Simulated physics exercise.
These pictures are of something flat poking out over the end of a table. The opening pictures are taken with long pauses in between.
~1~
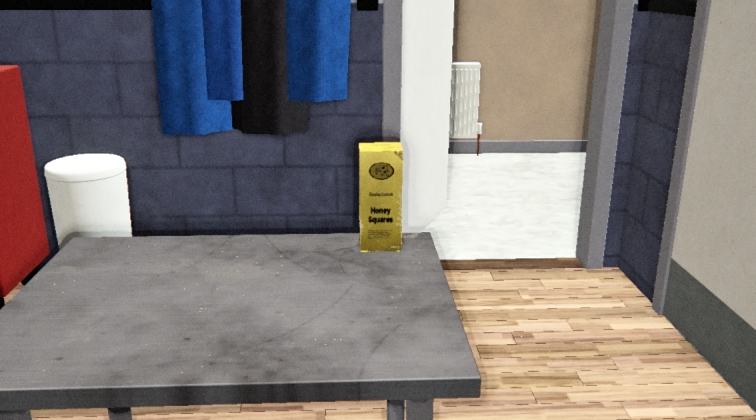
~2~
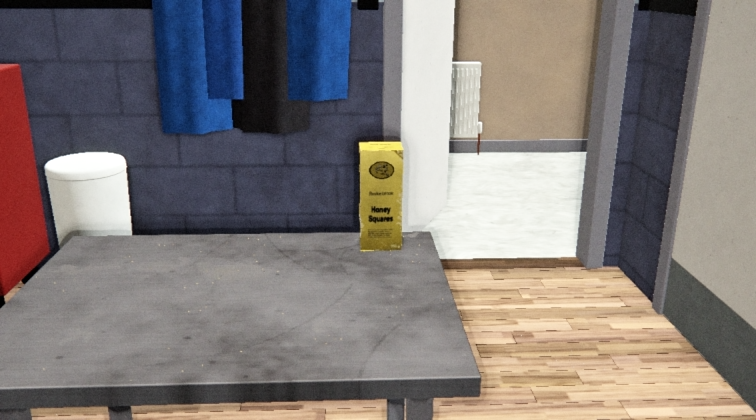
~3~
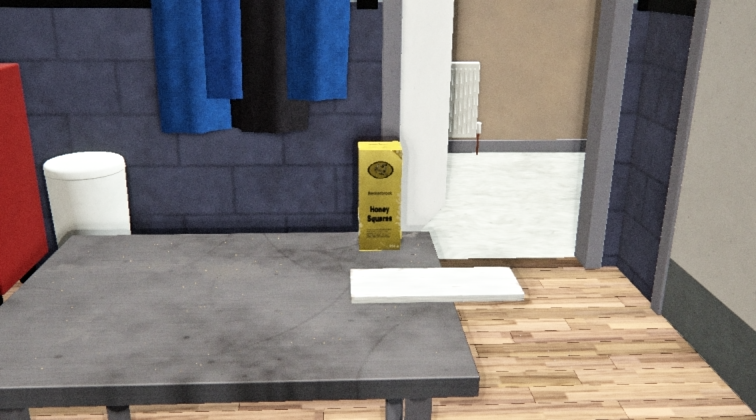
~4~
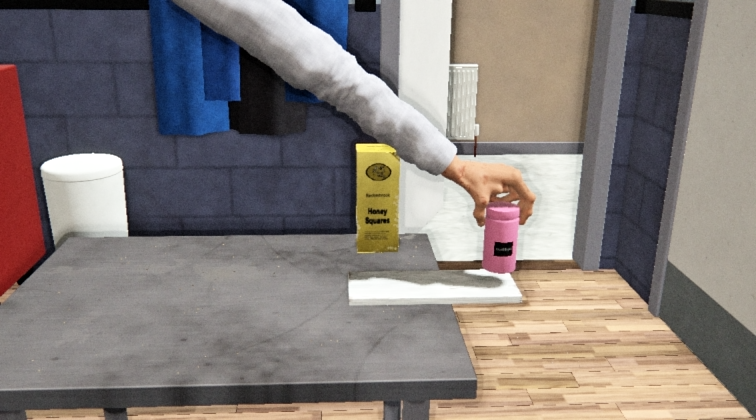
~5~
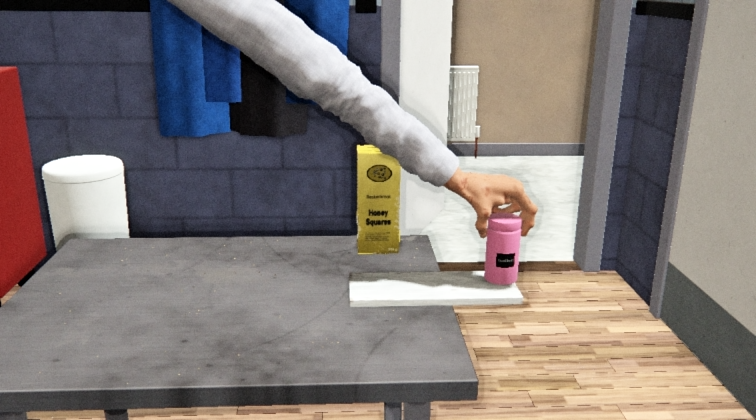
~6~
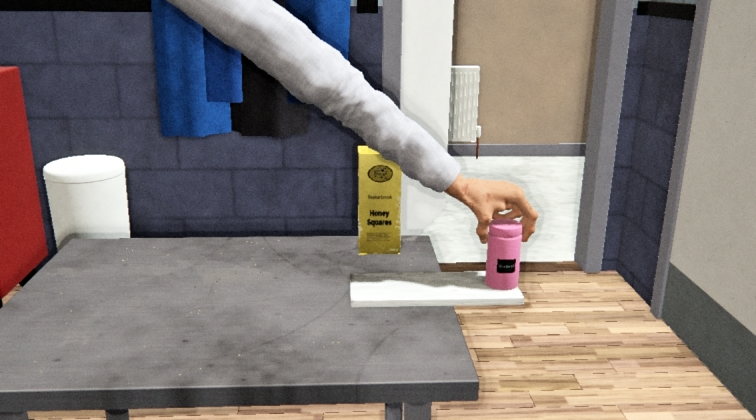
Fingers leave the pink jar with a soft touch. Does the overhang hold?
Pretty sure it falls off the end.
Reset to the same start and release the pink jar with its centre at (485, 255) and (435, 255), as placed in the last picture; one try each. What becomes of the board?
It falls the first time and remains balanced the second time.
Then, 0.40 s after the last picture, pink jar now down on the floor or falling; white board tipped 61° from how it was.
Then, 0.60 s after the last picture, white board now down on the floor or falling.
Then, 0.80 s after the last picture, things are still on the move.
By the end, down on the floor or falling, white board and pink jar; yellow carton in place. The board goes over.
